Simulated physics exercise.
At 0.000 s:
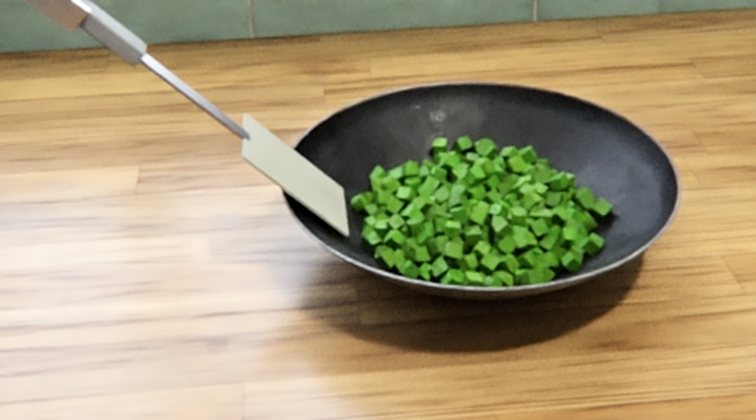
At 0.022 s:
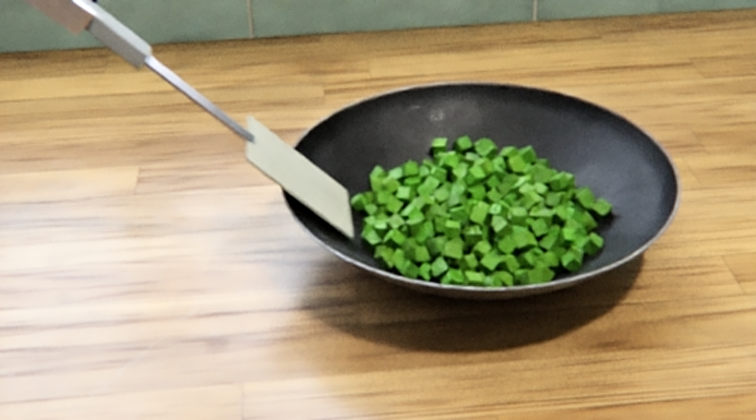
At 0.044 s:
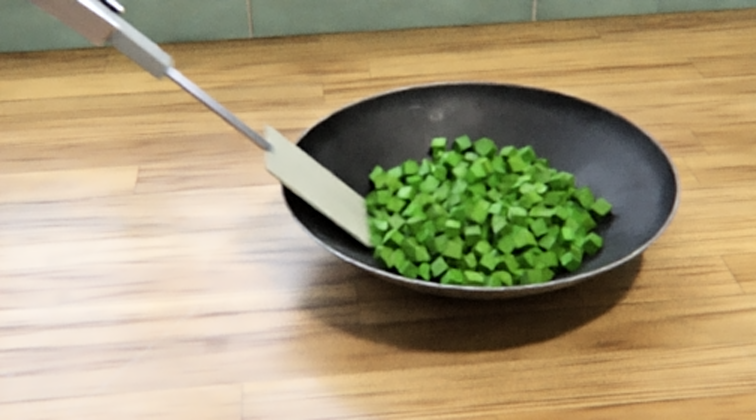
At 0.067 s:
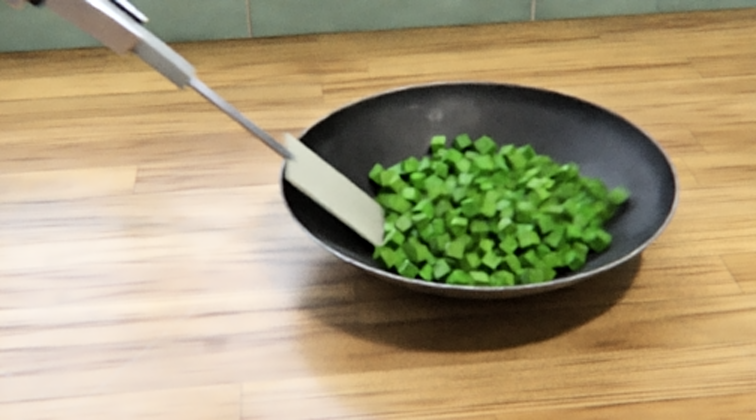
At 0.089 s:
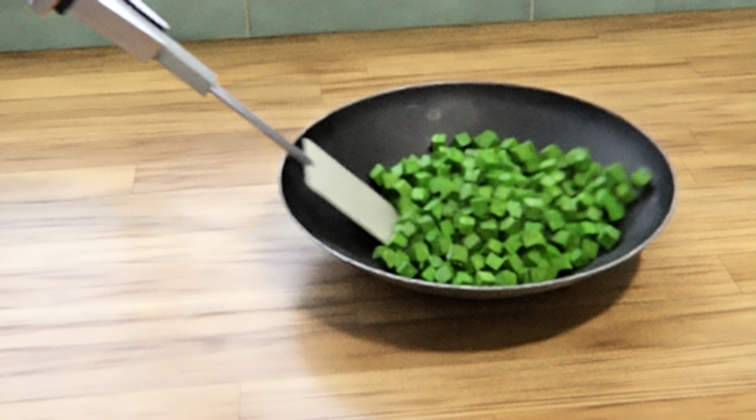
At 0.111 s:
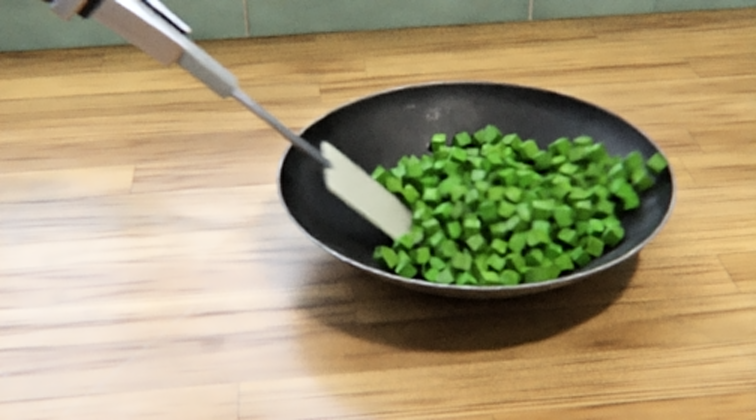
On a wooden counter, an arm pushes a paddle rightward through green cubes in a wok.
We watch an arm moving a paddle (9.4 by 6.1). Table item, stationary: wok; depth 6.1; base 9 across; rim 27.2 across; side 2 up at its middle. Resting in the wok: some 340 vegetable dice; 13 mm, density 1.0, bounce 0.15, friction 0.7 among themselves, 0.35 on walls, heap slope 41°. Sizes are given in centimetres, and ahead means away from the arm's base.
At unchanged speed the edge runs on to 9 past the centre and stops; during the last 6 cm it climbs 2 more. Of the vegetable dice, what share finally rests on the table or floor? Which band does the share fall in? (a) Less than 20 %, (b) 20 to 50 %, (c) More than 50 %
The answer is b.
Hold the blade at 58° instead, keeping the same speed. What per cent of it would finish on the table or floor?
Then roughly 35 percent.
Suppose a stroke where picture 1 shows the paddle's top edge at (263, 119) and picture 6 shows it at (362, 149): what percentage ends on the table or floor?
About 40 per cent.
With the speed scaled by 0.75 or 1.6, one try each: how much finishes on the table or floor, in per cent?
30 and 45 %.
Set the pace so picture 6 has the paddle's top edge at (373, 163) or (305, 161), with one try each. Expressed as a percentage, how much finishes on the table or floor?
Try one roughly 50 per cent; try two roughly 25 per cent.
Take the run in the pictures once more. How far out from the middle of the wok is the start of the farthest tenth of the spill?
I'd put it at about 30 centimetres.
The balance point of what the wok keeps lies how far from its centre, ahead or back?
The balance point is about 3.5 cm ahead.
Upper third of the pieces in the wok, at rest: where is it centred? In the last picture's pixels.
Pixel position: Approx. (588, 199).
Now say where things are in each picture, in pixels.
In the first frame, the paddle top edge at (243, 135), sloping 46°; upper third of the load around (480, 208), from x 360 to 600, top at y 145; 337 in the wok.
In the second frame, the paddle top edge at (248, 137), sloping 46°; upper third of the load around (479, 208), from x 360 to 600, top at y 145.
In the third frame, the paddle top edge at (267, 147), sloping 46°; upper third of the load around (479, 205), from x 370 to 600, top at y 145.
In the fourth frame, the paddle top edge at (287, 155), sloping 46°; upper third of the load around (488, 201), from x 380 to 615, top at y 145.
In the fifth frame, the paddle top edge at (307, 161), sloping 46°; upper third of the load around (509, 194), from x 380 to 640, top at y 140.
In the sixth frame, the paddle top edge at (326, 164), sloping 46°; upper third of the load around (541, 189), from x 380 to 655, top at y 135; 337 in the wok.
After 0.18 s, sloping 46°, highest piece 7 above the table; 335 in the wok, 2 on the blade or in flight.
After 0.26 s, sloping 46°, highest piece 9 above the table; 327 in the wok, 1 on the table or floor, 9 on the blade or in flight.
After 0.49 s, sloping 46°, highest piece 8 above the table; 227 in the wok, 98 on the table or floor, 12 on the blade or in flight.
After 1.54 s, sloping 46°, highest piece 7 above the table; 226 in the wok, 111 on the table or floor.
In the end, 226 in the wok, 111 on the table or floor. That is 33 % on the table or floor.
